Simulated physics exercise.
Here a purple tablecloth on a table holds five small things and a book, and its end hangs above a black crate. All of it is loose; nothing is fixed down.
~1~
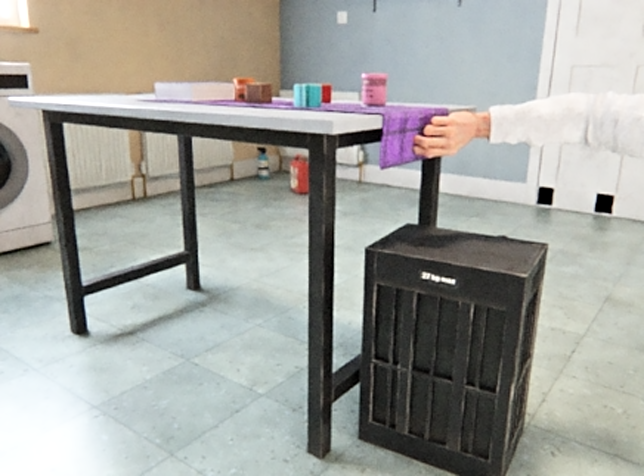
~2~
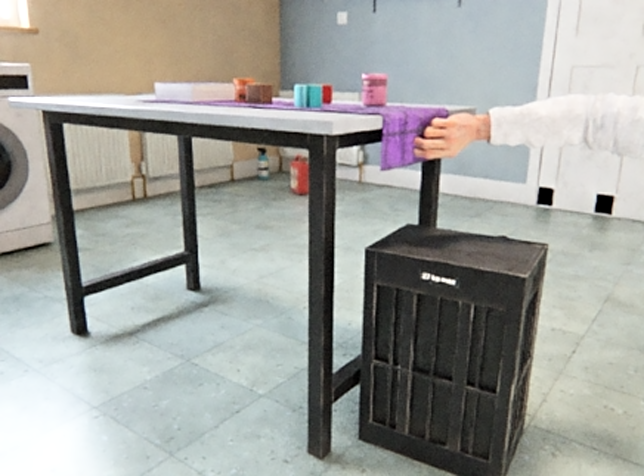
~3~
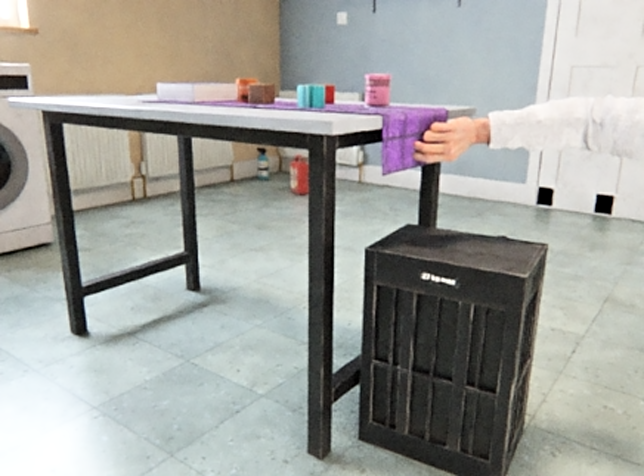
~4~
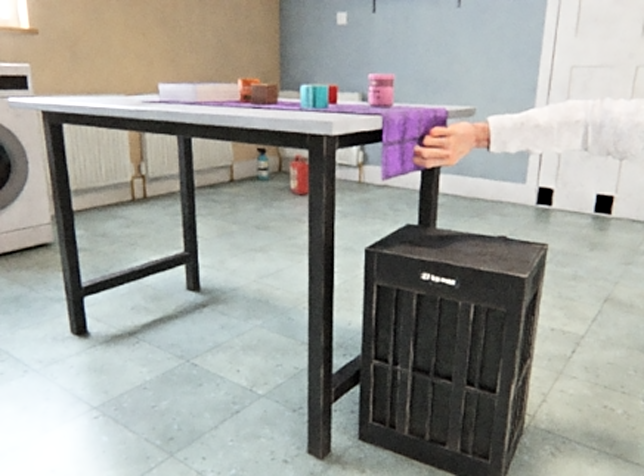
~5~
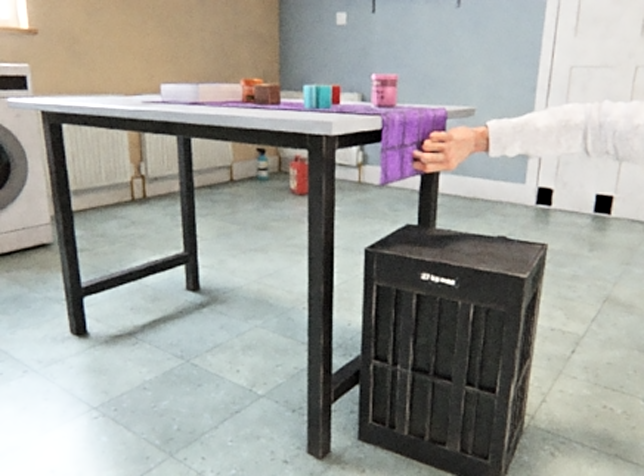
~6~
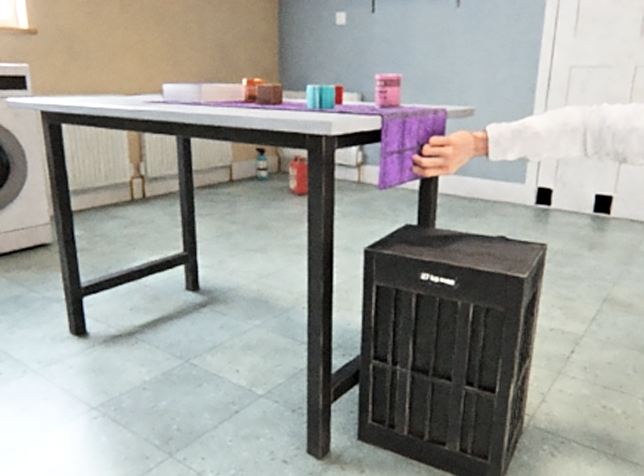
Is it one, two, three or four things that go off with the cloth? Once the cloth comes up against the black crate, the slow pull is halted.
One goes off with it.
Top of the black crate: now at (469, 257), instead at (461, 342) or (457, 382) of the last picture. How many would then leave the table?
Then 3 and 4.
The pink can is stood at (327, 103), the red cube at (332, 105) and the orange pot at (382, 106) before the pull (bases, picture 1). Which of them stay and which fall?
In the end the pink can rides it out, while the red cube rides it out and the orange pot gets dislodged.
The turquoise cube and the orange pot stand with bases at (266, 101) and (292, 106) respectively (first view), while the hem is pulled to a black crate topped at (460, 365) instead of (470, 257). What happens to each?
The turquoise cube stays aboard, and the orange pot does not stay aboard.
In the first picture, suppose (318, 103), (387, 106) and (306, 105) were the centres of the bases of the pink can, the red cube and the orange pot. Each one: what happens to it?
The pink can ends up on top still, the red cube ends up off the top, the orange pot ends up on top still.
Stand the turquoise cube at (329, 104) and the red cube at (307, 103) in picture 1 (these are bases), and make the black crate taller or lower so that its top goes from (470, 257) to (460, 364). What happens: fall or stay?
The turquoise cube is lost, the red cube is lost.
Soon after, hem near (413, 222); all still up.
Then, hem on the crate; pink can gone.
At rest, hem on the crate; pink can gone. It carries off one.
